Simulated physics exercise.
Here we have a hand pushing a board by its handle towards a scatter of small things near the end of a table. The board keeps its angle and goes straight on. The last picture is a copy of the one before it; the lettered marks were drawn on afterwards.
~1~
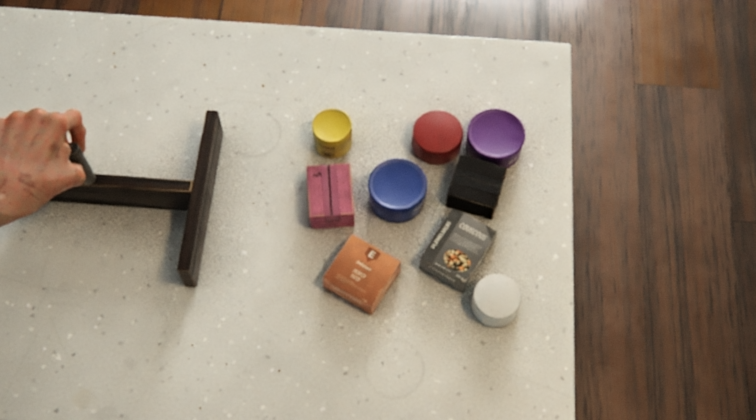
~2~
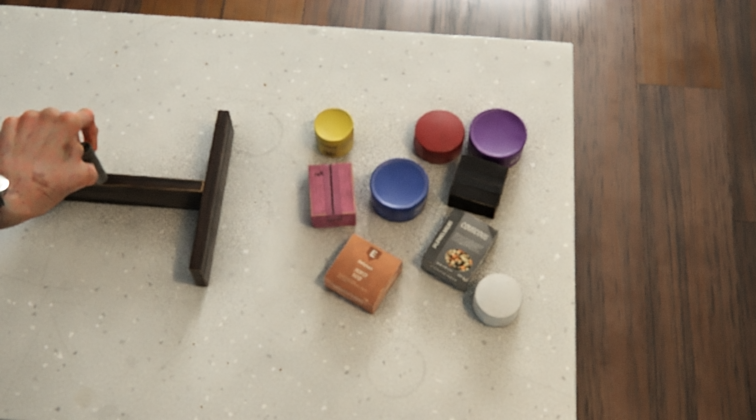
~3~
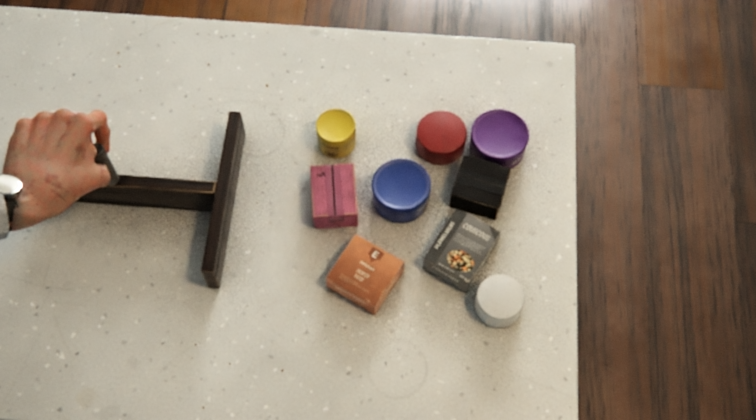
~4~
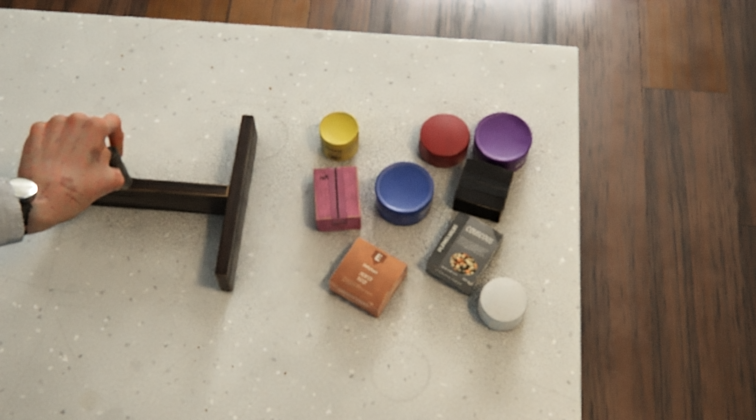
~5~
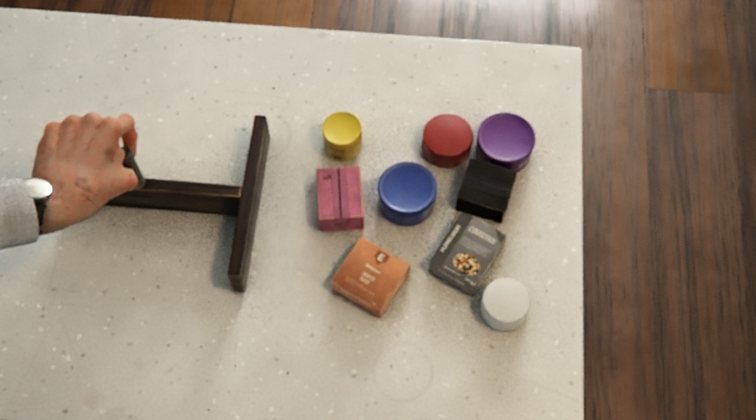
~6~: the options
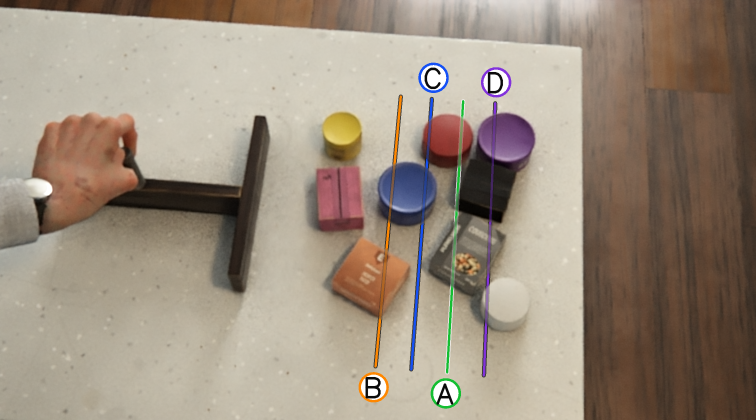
At the start, a hand at the left grips the handle of a dark T-shaped board on a pale speckled tabletop, with colourful jars, tins and packets clustered to the right. The hand then slides the board a short way rightward, narrowing the gap, while the cluster stays essentially still, untouched.
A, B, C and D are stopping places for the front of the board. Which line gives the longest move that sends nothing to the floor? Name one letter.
A is the last safe line.
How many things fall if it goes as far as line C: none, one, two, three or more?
By then, none.
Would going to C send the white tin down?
No.
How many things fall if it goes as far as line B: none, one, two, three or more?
By then, none.
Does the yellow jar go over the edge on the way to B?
No.
On the marked copy, A at (456, 227); B at (389, 222); C at (422, 225); D at (490, 230).
With A. Early on, board (321, 197); yellow jar (358, 138); pink box (353, 201).
Further on, board (397, 203); black box (529, 190); purple jar (527, 140).
At the end, board (452, 207); black box (575, 183); purple jar (567, 128); nothing has fallen.
As for the rest, B is safe but short; C is safe but short; D drops the black box and grey packet.
